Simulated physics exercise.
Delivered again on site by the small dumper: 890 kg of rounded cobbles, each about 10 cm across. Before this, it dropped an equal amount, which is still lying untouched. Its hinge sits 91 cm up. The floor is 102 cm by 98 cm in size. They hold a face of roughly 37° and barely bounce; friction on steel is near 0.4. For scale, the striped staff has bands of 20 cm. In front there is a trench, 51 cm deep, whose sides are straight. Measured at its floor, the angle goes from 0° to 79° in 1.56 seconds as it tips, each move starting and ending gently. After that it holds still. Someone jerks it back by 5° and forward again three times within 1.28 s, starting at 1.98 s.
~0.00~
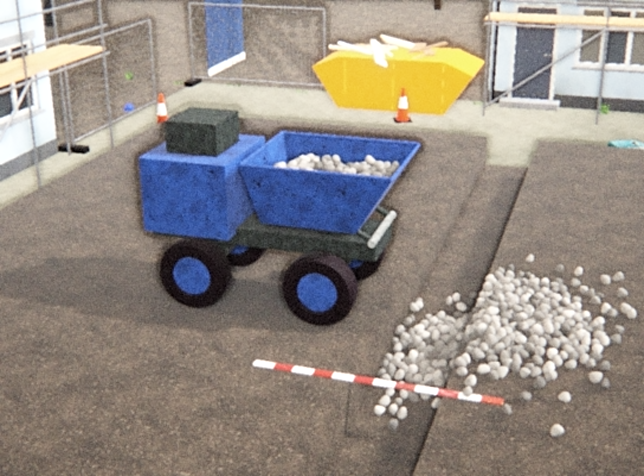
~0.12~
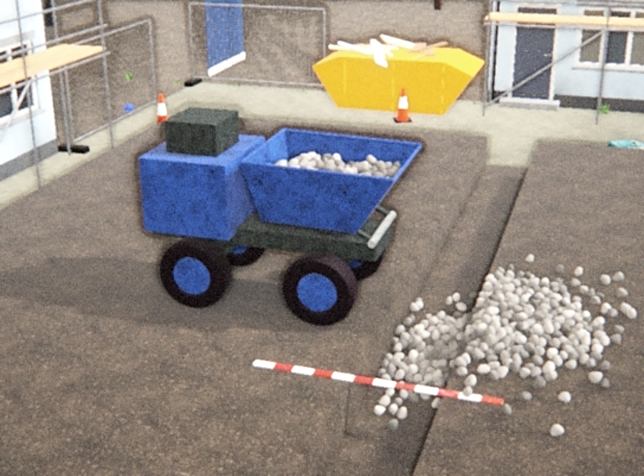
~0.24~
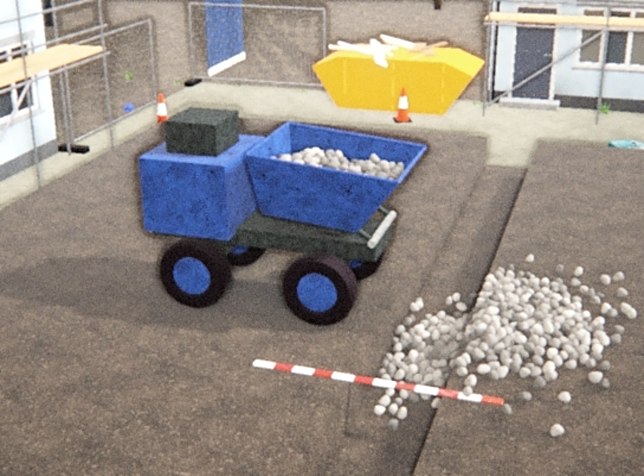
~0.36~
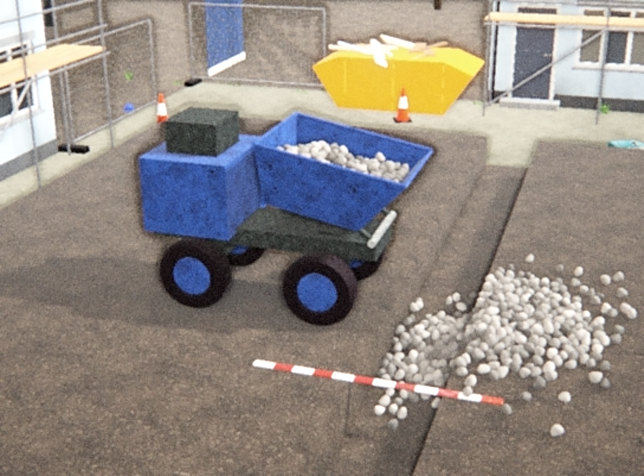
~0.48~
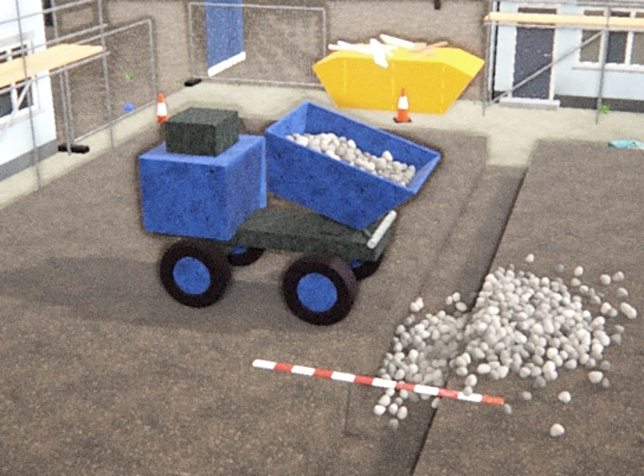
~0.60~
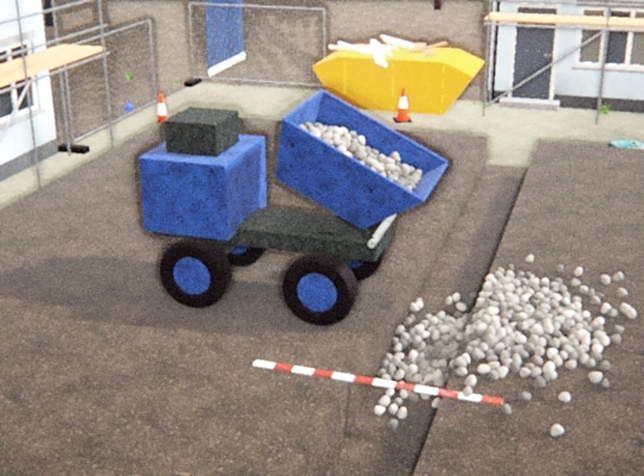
A small blue dumper with a dark green box on top and black tyres stands on a brown building yard, seen from above at an angle. Pale stones fill its skip, more lie heaped at the right across a trench by a red-and-white striped staff, and a yellow skip and cones stand behind. The dumper's skip tilts steadily toward the right, its left end rising, while the camera stays still.
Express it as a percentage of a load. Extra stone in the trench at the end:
34 per cent.
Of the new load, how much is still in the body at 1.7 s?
It holds some 70 percent.
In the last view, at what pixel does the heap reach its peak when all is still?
Near (516, 294).
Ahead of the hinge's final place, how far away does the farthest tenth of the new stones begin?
Around 220 cm.
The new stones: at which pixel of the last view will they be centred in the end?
Centre: Approx. (511, 313).
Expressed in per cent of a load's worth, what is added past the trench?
I'd estimate some 65 per cent.
After 1.2 s the floor is at 67°; in per cent of one load, 100 in the body, 37 in the trench, 63 past the trench; the foremost stones are past the picture's edge.
After 1.7 s the floor is at 79°; in per cent of one load, 69 in the body, 40 in the trench, 90 past the trench; the foremost stones are past the picture's edge.
After 3.7 s the floor is at 79°; in per cent of one load, 0 in the body, 67 in the trench, 132 past the trench; the foremost stones are past the picture's edge.
After 6.6 s the floor is at 79°; in per cent of one load, 0 in the body, 70 in the trench, 129 past the trench; the foremost stones are past the picture's edge. Net gain in the trench, 34.
